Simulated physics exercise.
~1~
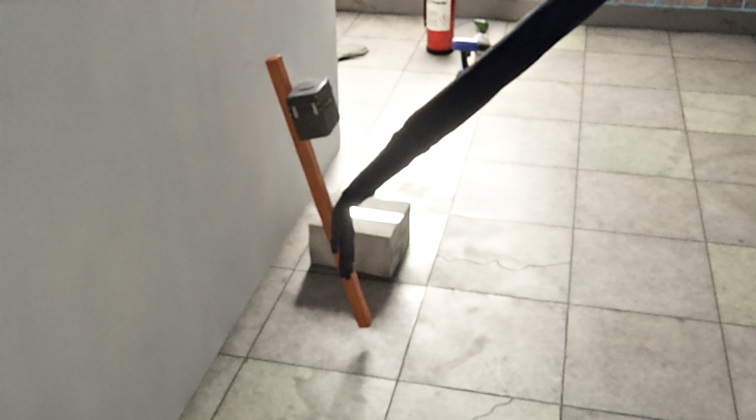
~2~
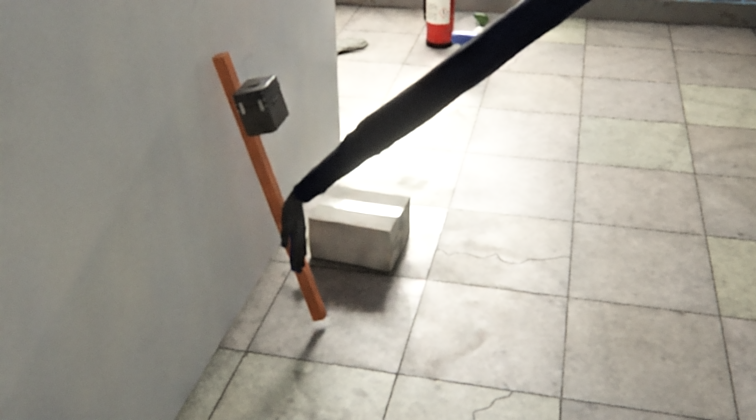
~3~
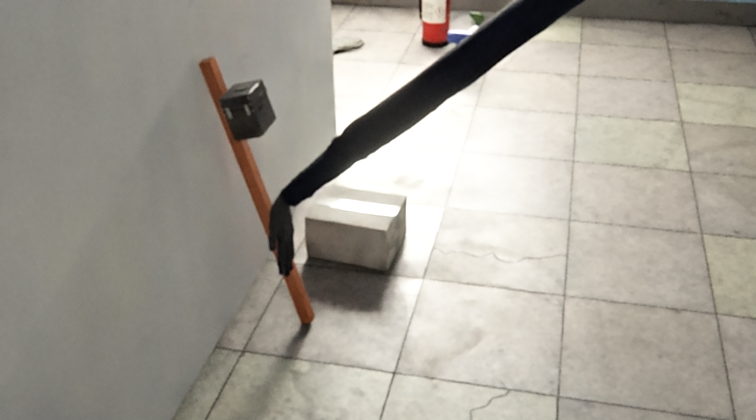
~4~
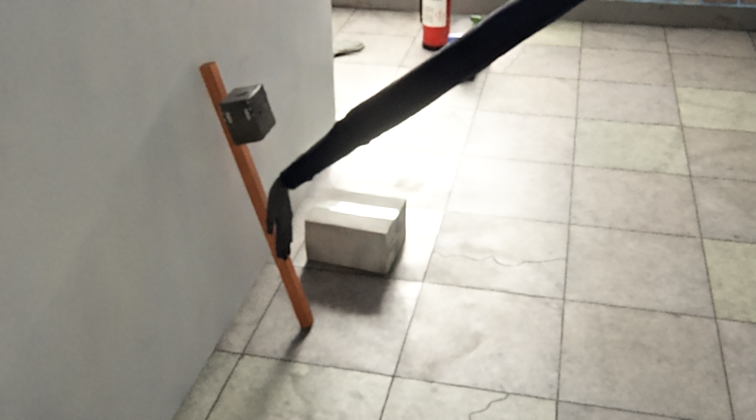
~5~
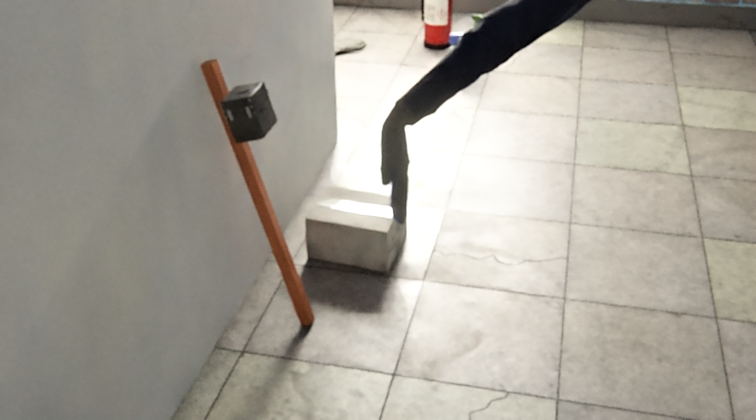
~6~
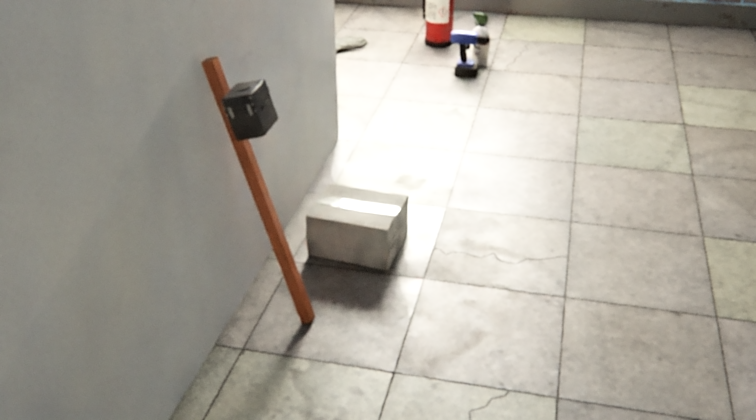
A dark-sleeved arm moving an orange pole left against a bare wall, letting go and withdrawing, the pole staying leaning.
